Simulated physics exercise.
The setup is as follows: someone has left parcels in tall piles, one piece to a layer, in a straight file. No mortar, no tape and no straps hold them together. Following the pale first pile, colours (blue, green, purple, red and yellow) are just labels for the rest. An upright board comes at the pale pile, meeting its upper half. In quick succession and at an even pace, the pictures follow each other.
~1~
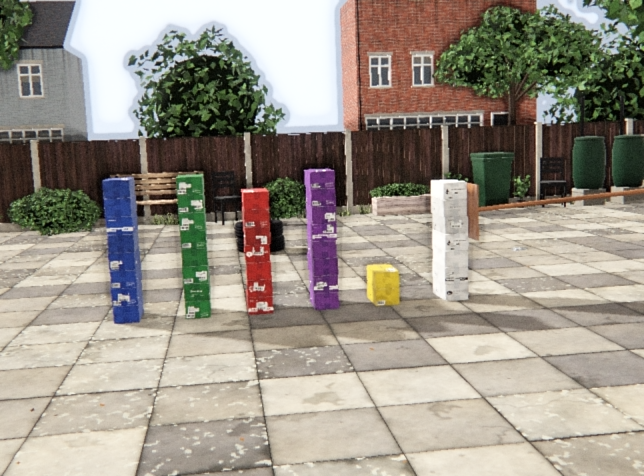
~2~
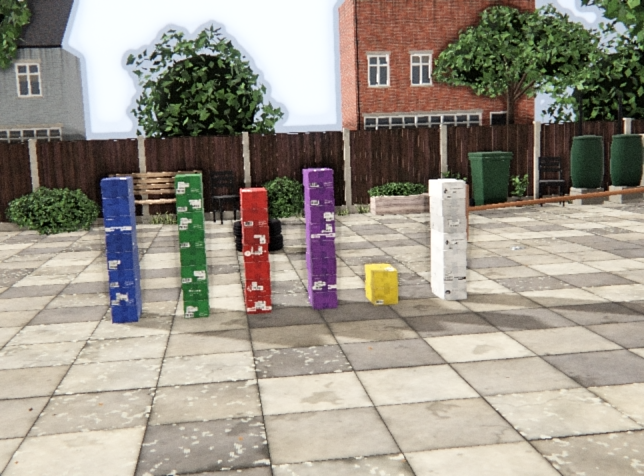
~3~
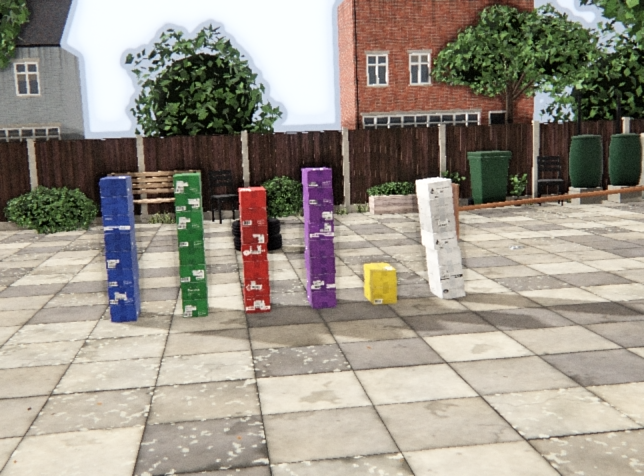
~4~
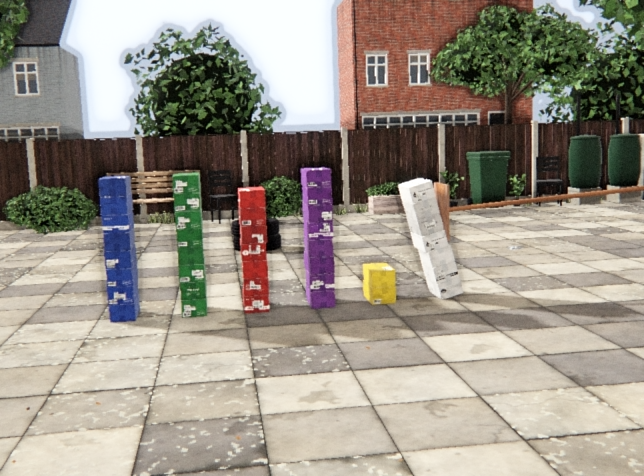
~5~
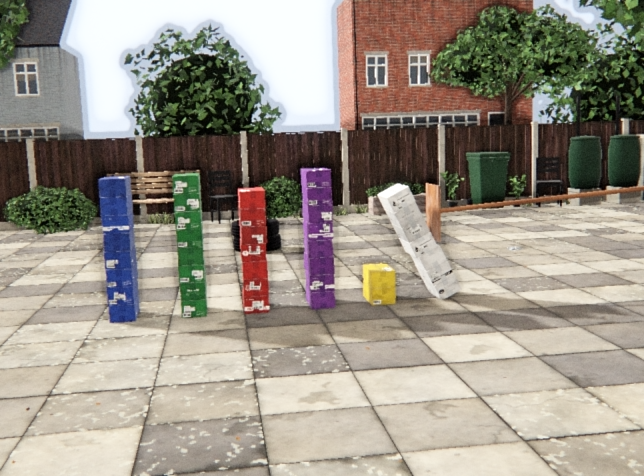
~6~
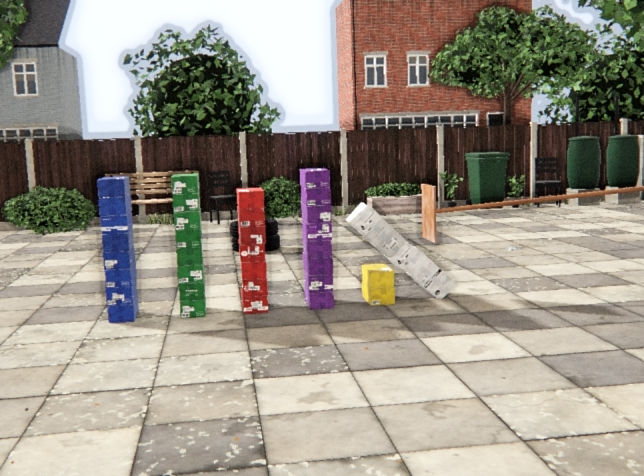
On a paved yard before a wooden fence, six coloured stacks of boxes stand in a row; an upright brown board meets the white stack at the right, which leans steadily left over the short yellow one while the others stay still.
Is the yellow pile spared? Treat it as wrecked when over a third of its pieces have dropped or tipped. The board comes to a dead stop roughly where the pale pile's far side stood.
Yes.
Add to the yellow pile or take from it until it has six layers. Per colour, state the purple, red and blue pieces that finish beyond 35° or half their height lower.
Tally - purple 8, red 7, blue 8.
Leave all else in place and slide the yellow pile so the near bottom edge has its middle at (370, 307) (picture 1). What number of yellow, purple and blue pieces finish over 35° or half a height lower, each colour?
Colour by colour, I'd say yellow 0, purple 0 and blue 0.
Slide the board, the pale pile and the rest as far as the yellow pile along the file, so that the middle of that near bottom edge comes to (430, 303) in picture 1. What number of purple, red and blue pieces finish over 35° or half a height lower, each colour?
Result - purple at 0, red at 0, blue at 0.
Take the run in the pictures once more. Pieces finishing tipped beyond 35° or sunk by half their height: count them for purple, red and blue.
Colour by colour, that's purple at 0, red at 0, and blue at 0.
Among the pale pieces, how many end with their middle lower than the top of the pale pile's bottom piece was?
Pale pieces: 3.
Shortly afterwards, 7 of the pale pile down; none of the 2 yellow parcels down (0 of 33 in all colours); top yellow parcel unmoved.
Next, 7 of the pale pile down; none of the 2 yellow parcels down (0 of 33 in all colours); top yellow parcel a little from its place.
In the end, 7 of the pale pile down; none of the 2 yellow parcels down (0 of 33 in all colours); top yellow parcel a little from its place; top purple parcel unmoved. From the last view, middles, top yellow parcel near (375, 276), top purple parcel near (314, 178).
